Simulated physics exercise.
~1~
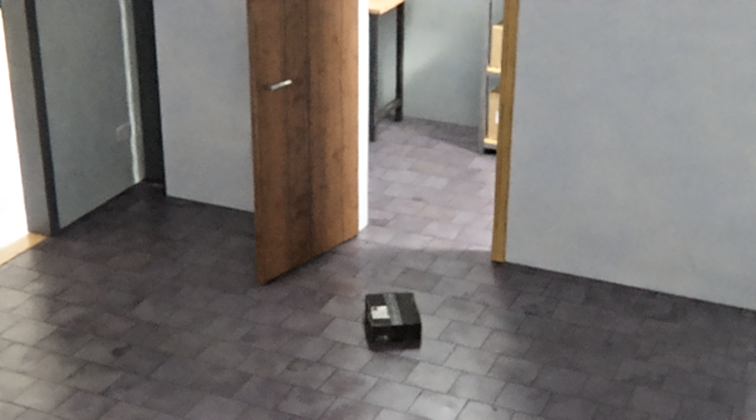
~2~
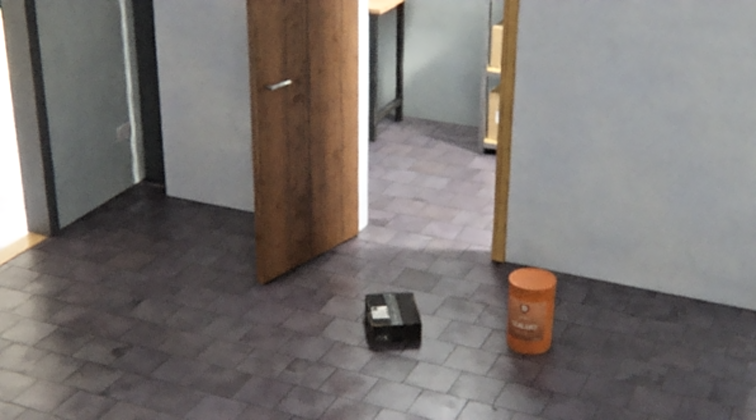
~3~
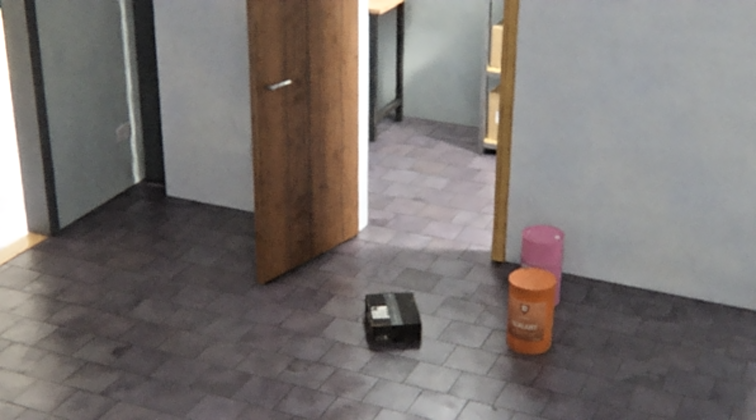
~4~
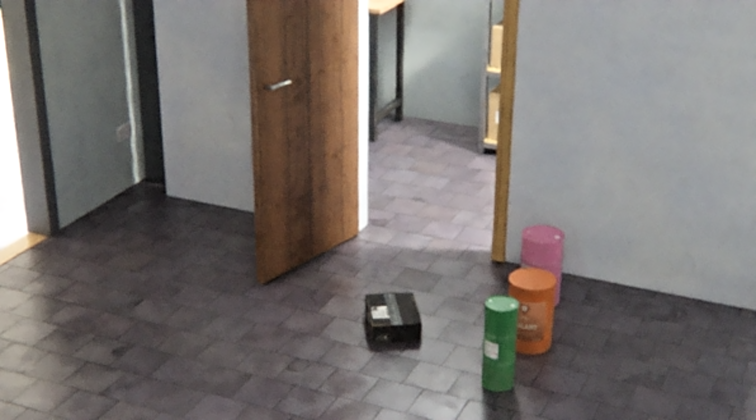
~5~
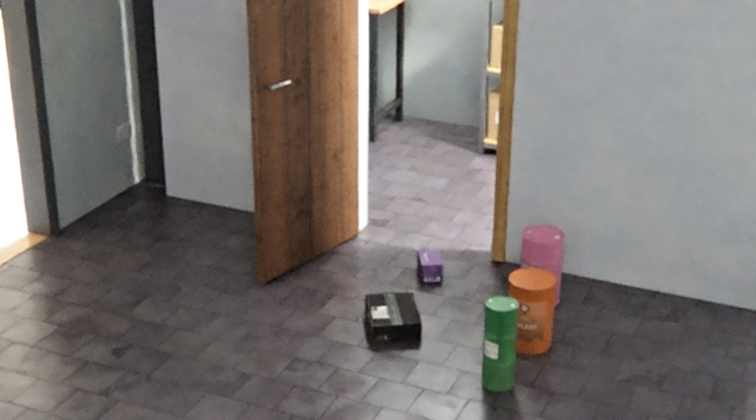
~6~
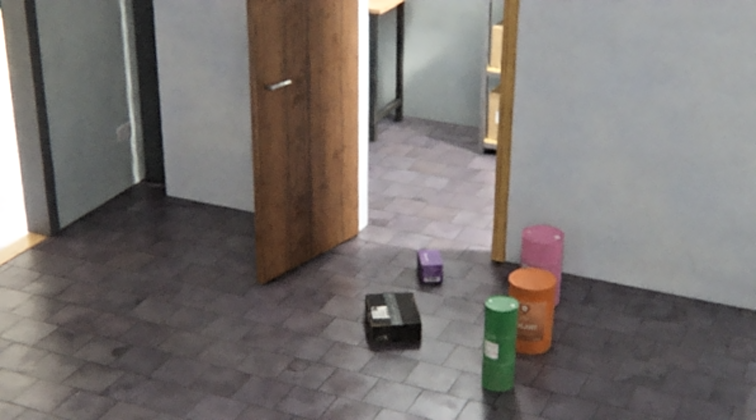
A wooden door stood wide open and still beside a black parcel on the floor, while an orange pail, a pink canister, a green canister and a purple box appeared nearby one after another.
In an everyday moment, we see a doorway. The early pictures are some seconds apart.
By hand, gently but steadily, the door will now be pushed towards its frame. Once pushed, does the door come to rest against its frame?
Yes, it does.
Then, 0.80 s after the last picture, open by 67°.
Then, 1.40 s after the last picture, open by 23°; purple box slid about its own width near (446, 259).
Then, 1.70 s after the last picture, open by 2°; purple box slid well along near (470, 243).
At rest, open by 0°; moved from the start, purple box; the other 4 in place. Seen from the same camera at the end, purple box near (476, 237).
